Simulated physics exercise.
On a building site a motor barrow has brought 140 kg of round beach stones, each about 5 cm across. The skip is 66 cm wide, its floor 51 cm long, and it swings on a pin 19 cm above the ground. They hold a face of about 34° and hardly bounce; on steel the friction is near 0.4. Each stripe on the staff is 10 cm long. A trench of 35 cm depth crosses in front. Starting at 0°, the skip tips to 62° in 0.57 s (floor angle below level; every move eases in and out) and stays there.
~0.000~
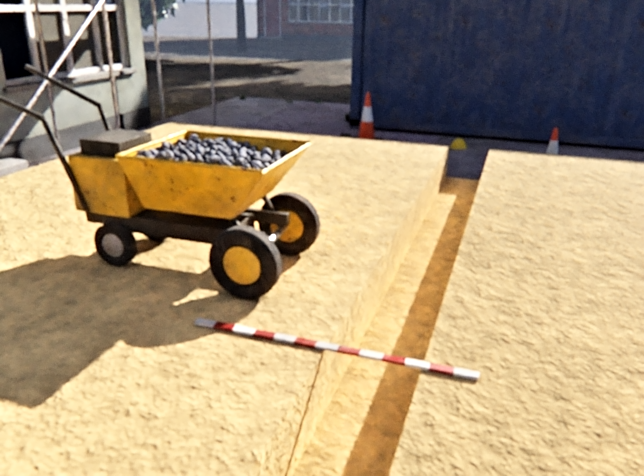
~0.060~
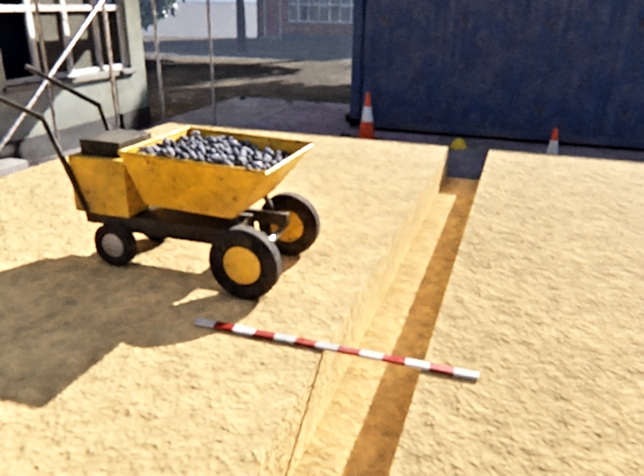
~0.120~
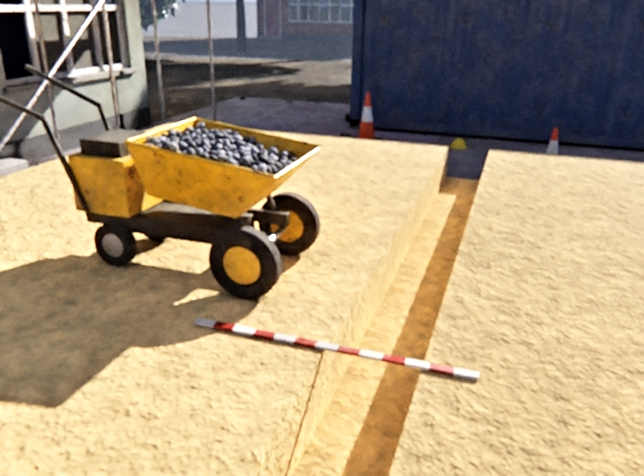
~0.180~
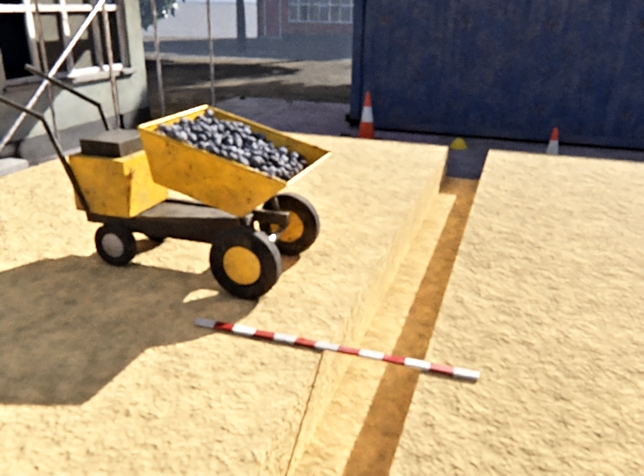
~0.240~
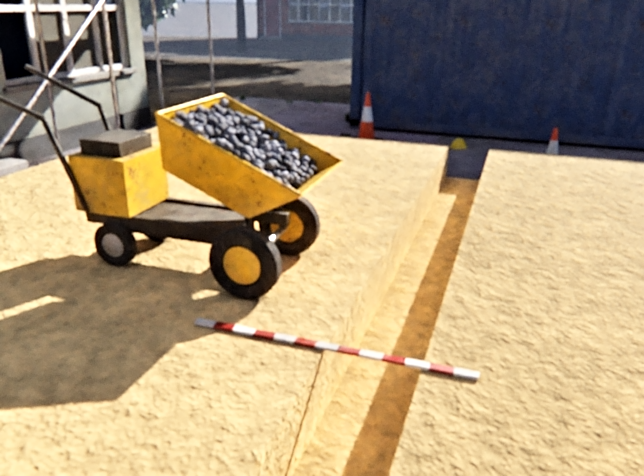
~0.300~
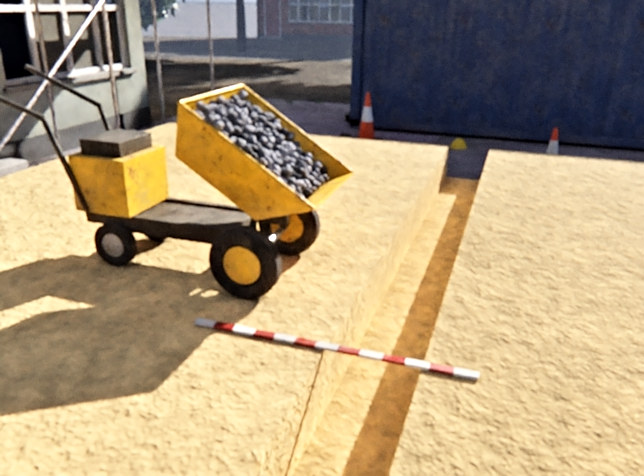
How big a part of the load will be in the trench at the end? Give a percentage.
Close to 87 in a hundred.
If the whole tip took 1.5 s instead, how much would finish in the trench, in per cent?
It would be near 100 per cent.
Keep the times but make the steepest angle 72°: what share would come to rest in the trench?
Then about 85 per cent.
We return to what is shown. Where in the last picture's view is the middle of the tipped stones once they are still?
Around (403, 340).
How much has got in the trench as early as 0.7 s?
Some 15 per cent.
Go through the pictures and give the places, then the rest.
The first frame shows lip at (263, 172), floor tilted 0°, highest stones at (210, 148).
In the second frame, the skip is at 2°, its lip at (266, 173); the top of the load is at (206, 143); the stones move at 0.5 m/s on average.
In the third frame, the skip is at 7°, its lip at (275, 177); the top of the load is at (195, 134); the stones move at 0.9 m/s on average.
The fourth frame shows lip at (287, 185), floor tilted 15°, highest stones at (201, 123); the stones move at 1.2 m/s on average.
The fifth frame shows lip at (301, 196), floor tilted 24°, highest stones at (213, 111); the stones move at 1.4 m/s on average.
The sixth frame shows lip at (314, 209), floor tilted 33°, highest stones at (231, 102); the stones move at 1.5 m/s on average.
After 0.4 s the floor is at 53°; 100 % in the skip; the foremost stones are at (325, 213).
After 0.7 s the floor is at 62°; 82 % in the skip, 1 % short of the trench, 17 % in the trench; the foremost stones are at (406, 276).
After 1.0 s the floor is at 62°; 30 % in the skip, 1 % short of the trench, 57 % in the trench, 13 % past the trench; the foremost stones are at (558, 319).
After 3.0 s the floor is at 62°; 0 % in the skip, 87 % in the trench, 13 % past the trench; the foremost stones are past the picture's edge.
